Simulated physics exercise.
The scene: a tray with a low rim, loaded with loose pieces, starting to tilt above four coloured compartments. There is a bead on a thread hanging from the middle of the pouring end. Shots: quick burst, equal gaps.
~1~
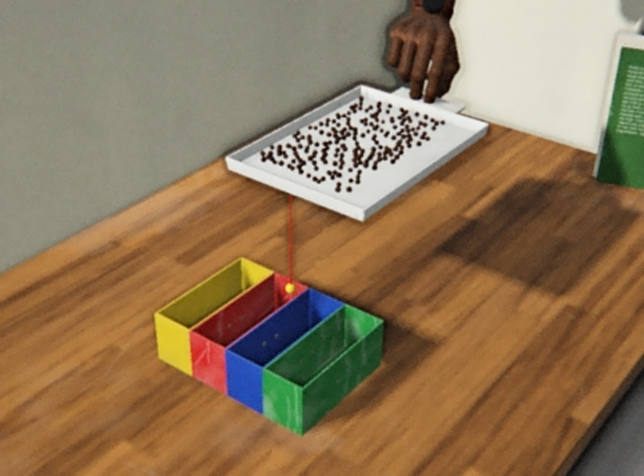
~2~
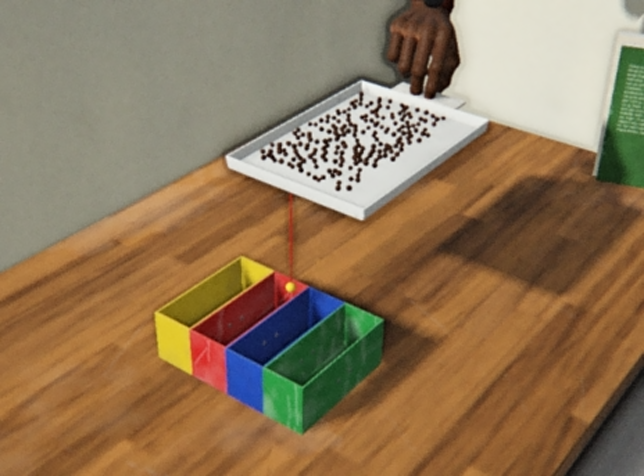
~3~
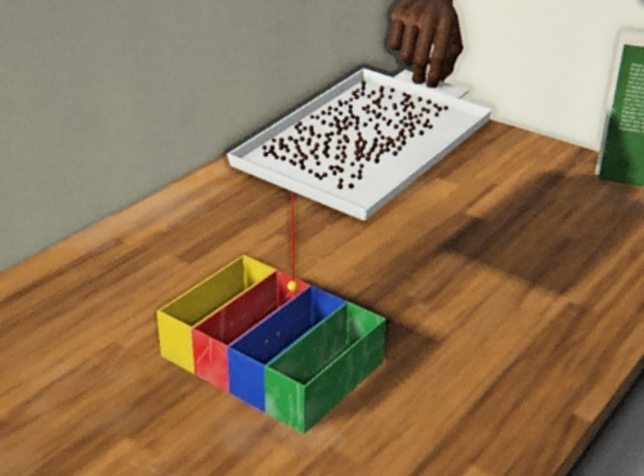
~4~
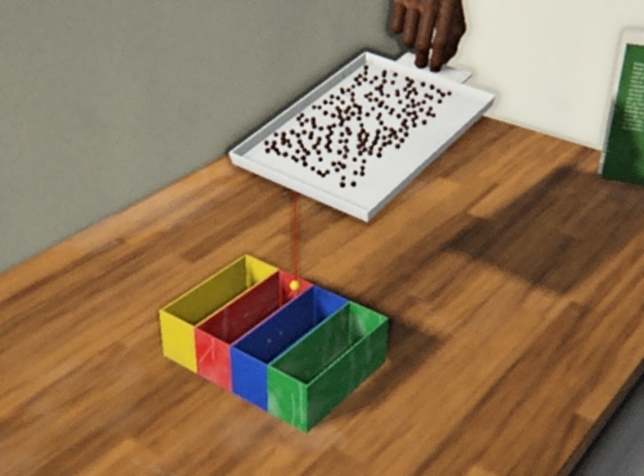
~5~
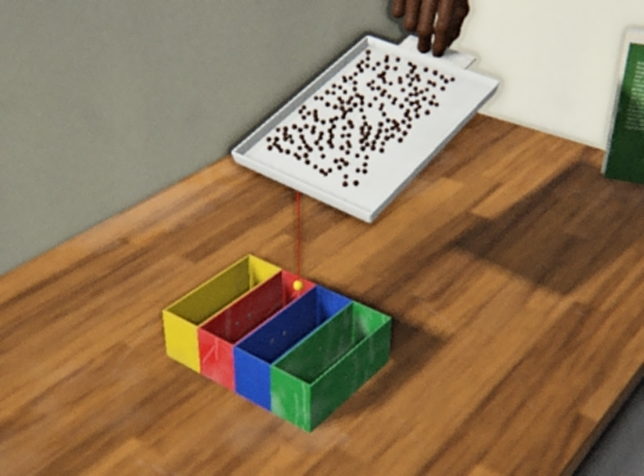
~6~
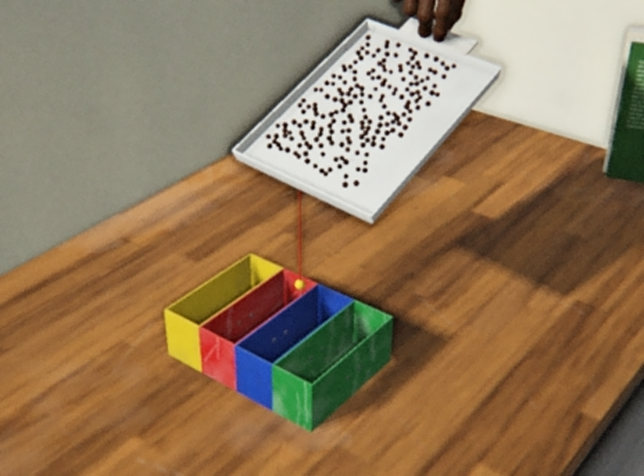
The footage shows a dark hand gripping a white tray of small dark brown berries above yellow, red, blue and green compartments, steadily raising the far end so the tray slopes toward its near edge, where a beaded thread hangs.
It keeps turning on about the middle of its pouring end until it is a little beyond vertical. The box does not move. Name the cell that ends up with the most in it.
Most ends up in the green cell.
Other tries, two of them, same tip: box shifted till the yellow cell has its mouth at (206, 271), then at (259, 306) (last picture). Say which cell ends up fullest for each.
Result 1: That green cell; result 2: Blue.
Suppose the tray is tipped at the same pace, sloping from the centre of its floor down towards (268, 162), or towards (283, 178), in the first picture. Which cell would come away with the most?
Try A: The yellow cell / try B: Yellow.
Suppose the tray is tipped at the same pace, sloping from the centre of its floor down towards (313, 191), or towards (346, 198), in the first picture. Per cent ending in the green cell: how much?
Somewhere close to 30 % the first time, 60 % the second.
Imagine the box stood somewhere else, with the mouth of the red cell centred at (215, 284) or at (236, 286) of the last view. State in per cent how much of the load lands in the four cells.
Close to 30 in a hundred, followed by close to 50 in a hundred.
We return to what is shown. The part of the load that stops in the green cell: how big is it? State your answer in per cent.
Result: Some 50 % of the load.
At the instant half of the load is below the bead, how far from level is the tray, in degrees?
It is at around 115 degrees by then.
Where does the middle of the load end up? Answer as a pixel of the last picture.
The centre comes to rest near (313, 377).
Soon after the last picture, tray tipped steeply; most on the tray; a stray few in the green cell; a stray few in the blue cell; a stray few in the red cell; about a quarter falling or outside the box.
A little later, tray tipped past a quarter turn; about two thirds on the tray; a small part in the green cell; a small part in the blue cell; a stray few in the red cell; about a quarter falling or outside the box.
Later still, tray tipped past a quarter turn; about half in the green cell; about a third in the blue cell; a small part in the red cell; a stray few in the yellow cell; a small part falling or outside the box.
At rest, tray tipped past a quarter turn; about half in the green cell; about a third in the blue cell; a small part in the red cell; a stray few in the yellow cell; a small part outside the box.
